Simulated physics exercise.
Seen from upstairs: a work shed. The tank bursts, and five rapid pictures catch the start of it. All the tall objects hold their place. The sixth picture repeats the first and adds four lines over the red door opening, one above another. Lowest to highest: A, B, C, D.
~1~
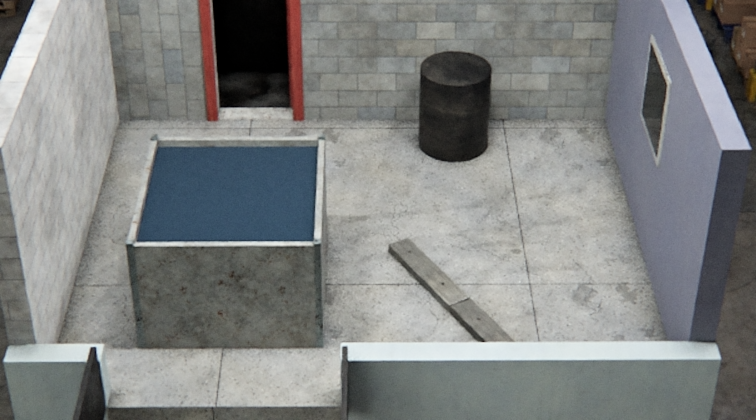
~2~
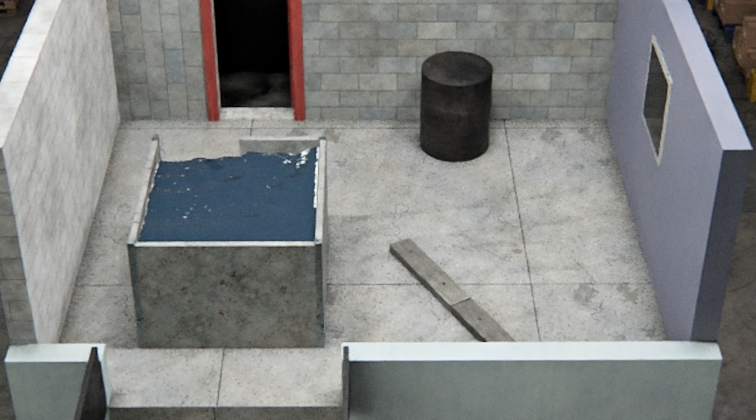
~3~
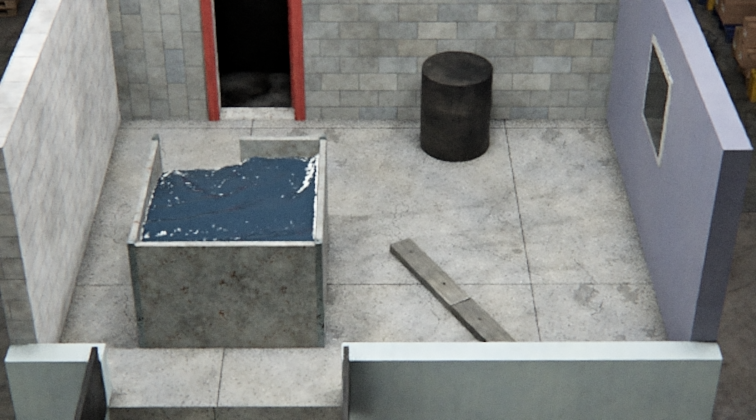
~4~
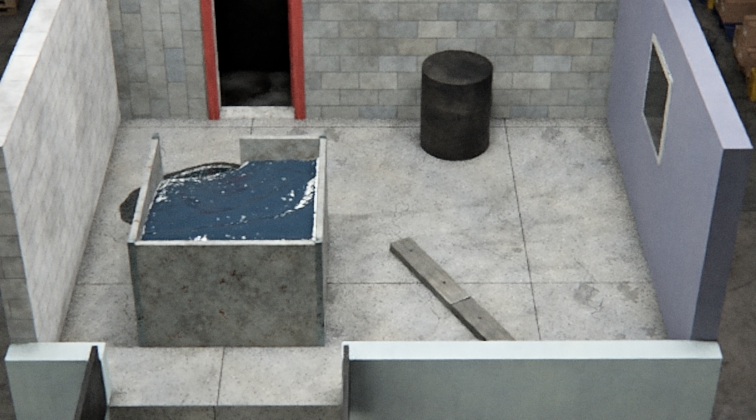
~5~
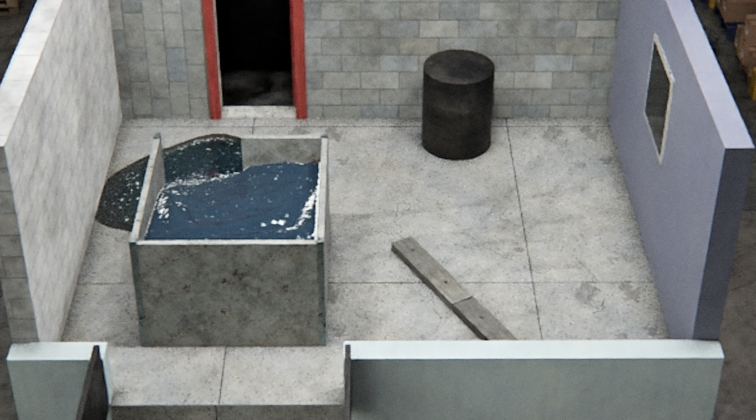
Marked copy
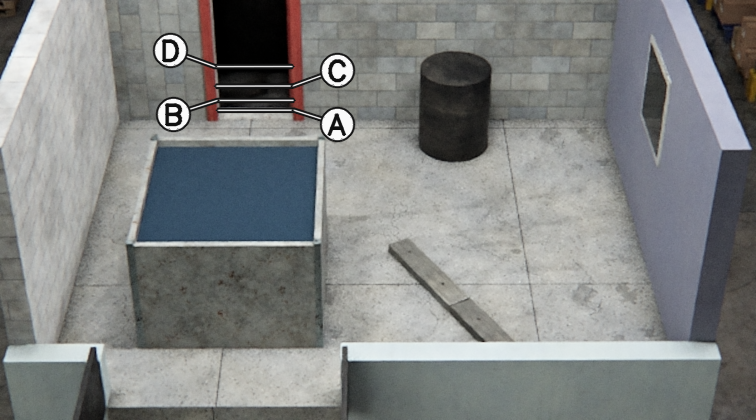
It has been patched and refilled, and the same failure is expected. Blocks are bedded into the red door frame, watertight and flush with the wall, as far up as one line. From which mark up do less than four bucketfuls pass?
Line C just does it.
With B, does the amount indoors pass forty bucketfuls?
No.
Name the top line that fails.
B.
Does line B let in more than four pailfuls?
Yes.
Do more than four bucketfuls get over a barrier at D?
No, not at all.
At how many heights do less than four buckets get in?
Two of the four.
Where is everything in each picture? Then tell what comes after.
Water in the tank at rest, its middle at (232, 195); foot of the red doorway at (256, 120); open gate at (222, 339).
Water covers 1 % of the ground, its front hidden from here.
Water covers 4 % of the ground, its front hidden from here.
Water covers 7 % of the ground, its front hidden from here.
Water covers 14 % of the ground and shows as far out as (211, 138).
On the marked copy, A at (255, 110); B at (255, 100); C at (254, 86); D at (253, 66); from the bottom up A, B, C, D.
Choosing A, dozens of bucketfuls pour in.
Choosing B, some 15 bucketfuls get in.
Choosing C, a bucket or two gets in.
Choosing D, nothing gets over.
